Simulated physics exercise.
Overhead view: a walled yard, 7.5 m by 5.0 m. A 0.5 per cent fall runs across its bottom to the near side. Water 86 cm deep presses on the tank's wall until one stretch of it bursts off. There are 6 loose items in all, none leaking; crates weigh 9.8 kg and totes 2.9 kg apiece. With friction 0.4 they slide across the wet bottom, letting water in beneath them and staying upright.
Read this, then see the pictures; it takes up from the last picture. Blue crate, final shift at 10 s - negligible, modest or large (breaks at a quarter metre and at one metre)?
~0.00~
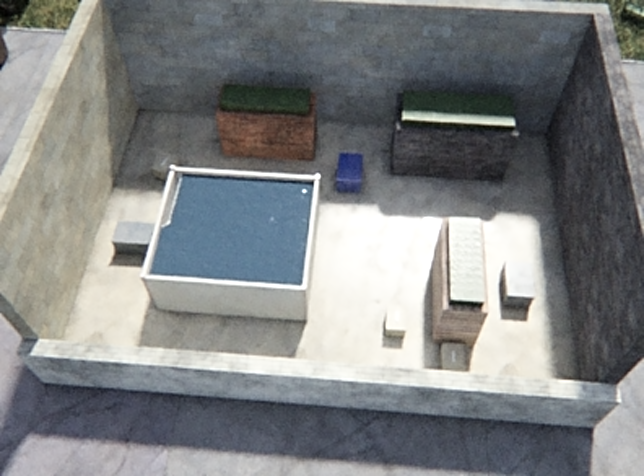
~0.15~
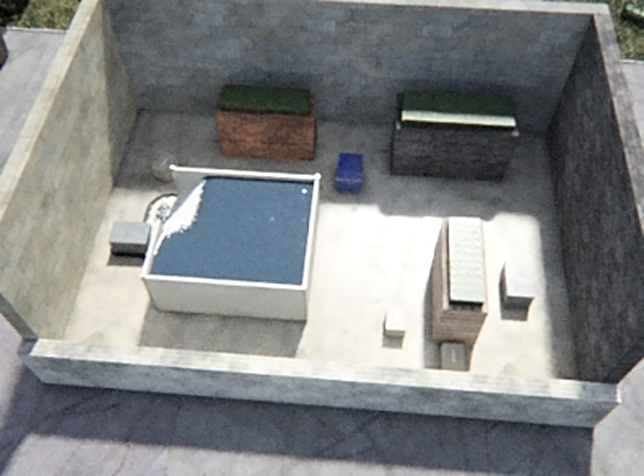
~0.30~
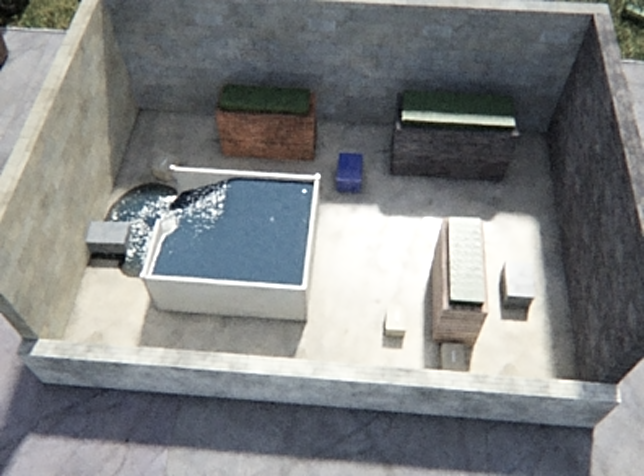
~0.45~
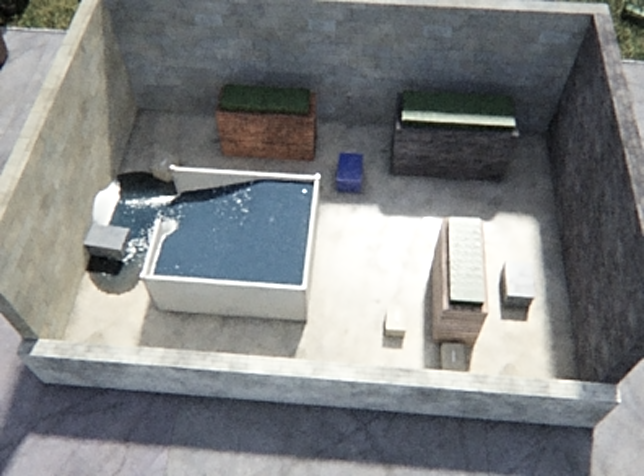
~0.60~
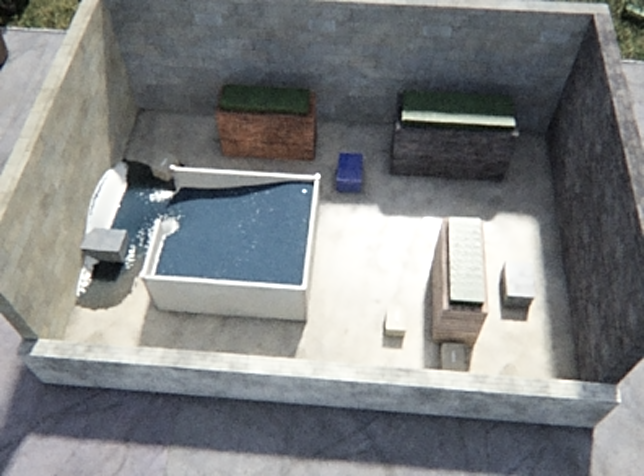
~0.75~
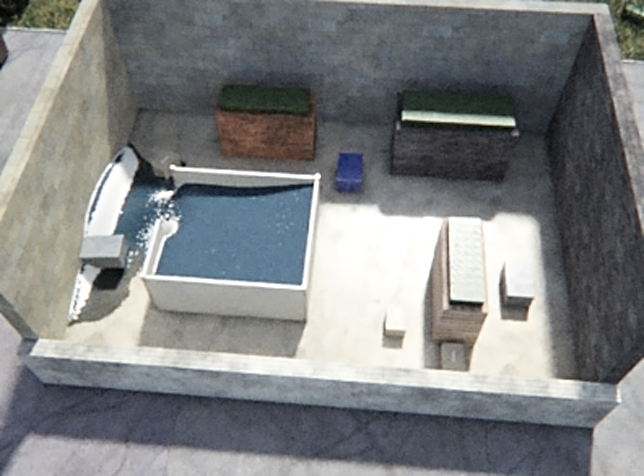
Modest.
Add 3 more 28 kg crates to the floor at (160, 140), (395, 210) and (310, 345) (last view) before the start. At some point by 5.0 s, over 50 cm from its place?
Respectively: Greater, smaller, greater.
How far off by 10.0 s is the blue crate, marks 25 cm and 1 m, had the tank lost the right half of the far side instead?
So the blue crate winds up far off.
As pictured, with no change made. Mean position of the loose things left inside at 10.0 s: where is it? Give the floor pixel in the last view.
Centre of the remaining things: Roughly (405, 207).
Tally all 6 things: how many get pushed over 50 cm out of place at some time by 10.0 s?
By my count, 6.
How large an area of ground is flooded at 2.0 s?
12 m2.
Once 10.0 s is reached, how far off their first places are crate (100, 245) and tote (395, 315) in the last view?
In turn: 500 cm, 250 cm.
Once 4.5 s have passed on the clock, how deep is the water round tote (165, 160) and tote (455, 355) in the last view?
Depths: Near 7 cm, then near 11 cm.
After 2.0 s the blue crate is near (350, 167), 0.0 m from its start, aground; 1 afloat.
After 4.5 s the blue crate is near (348, 168), 0.0 m from its start, aground; 3 afloat.
After 7.0 s the blue crate is near (357, 141), 0.5 m from its start, afloat; 6 afloat.
After 10.0 s the blue crate is near (320, 154), 0.6 m from its start, afloat; 6 afloat.
